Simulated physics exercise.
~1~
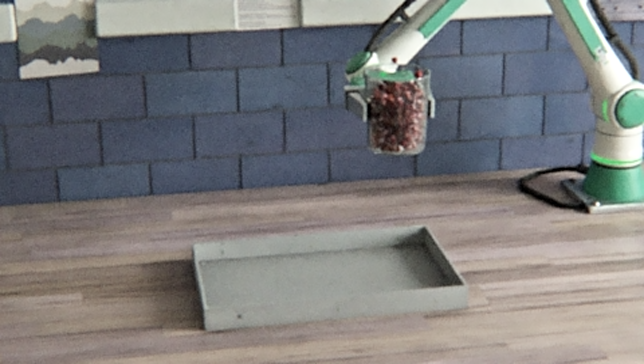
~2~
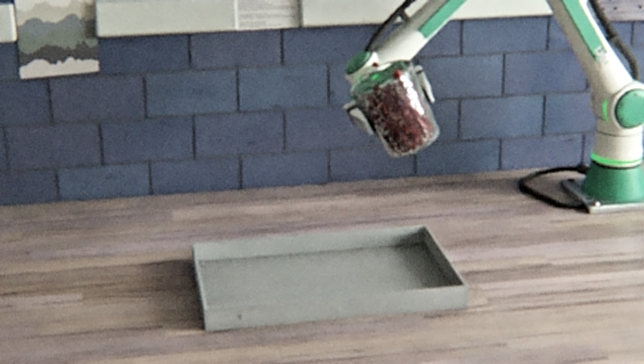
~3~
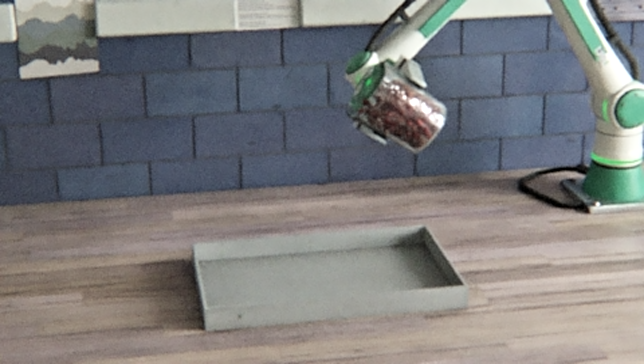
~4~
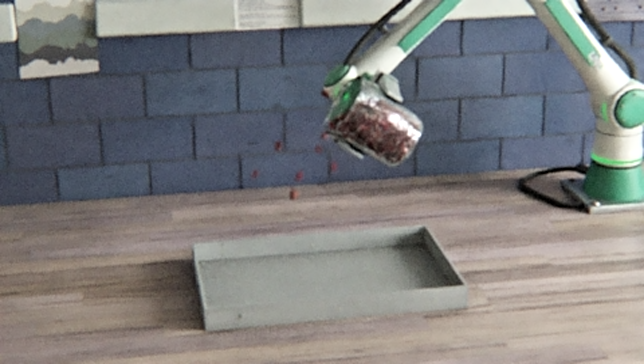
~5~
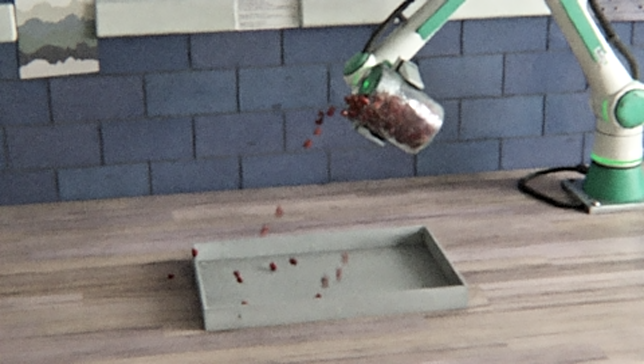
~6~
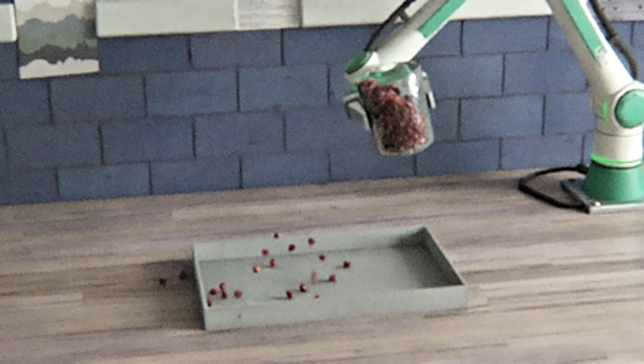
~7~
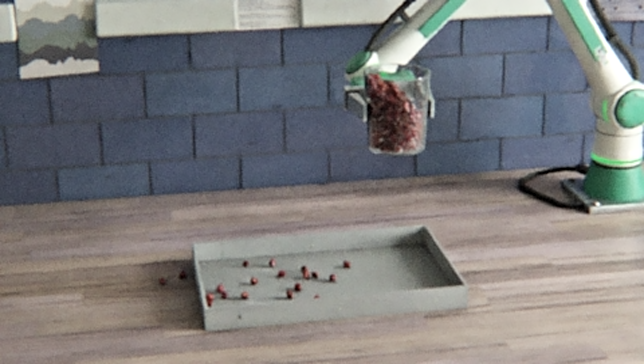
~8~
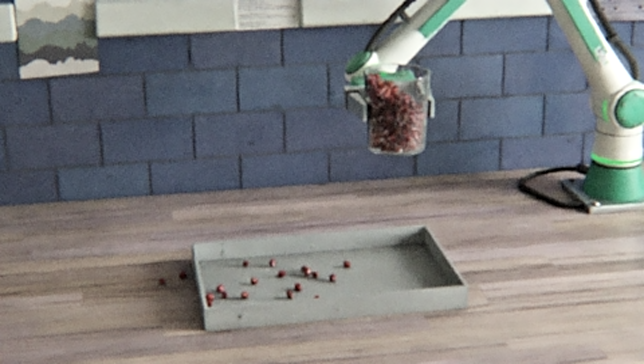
Robot arm tipping a clear beaker of dark red beans, scattering some into a grey tray, then righting it still mostly full.
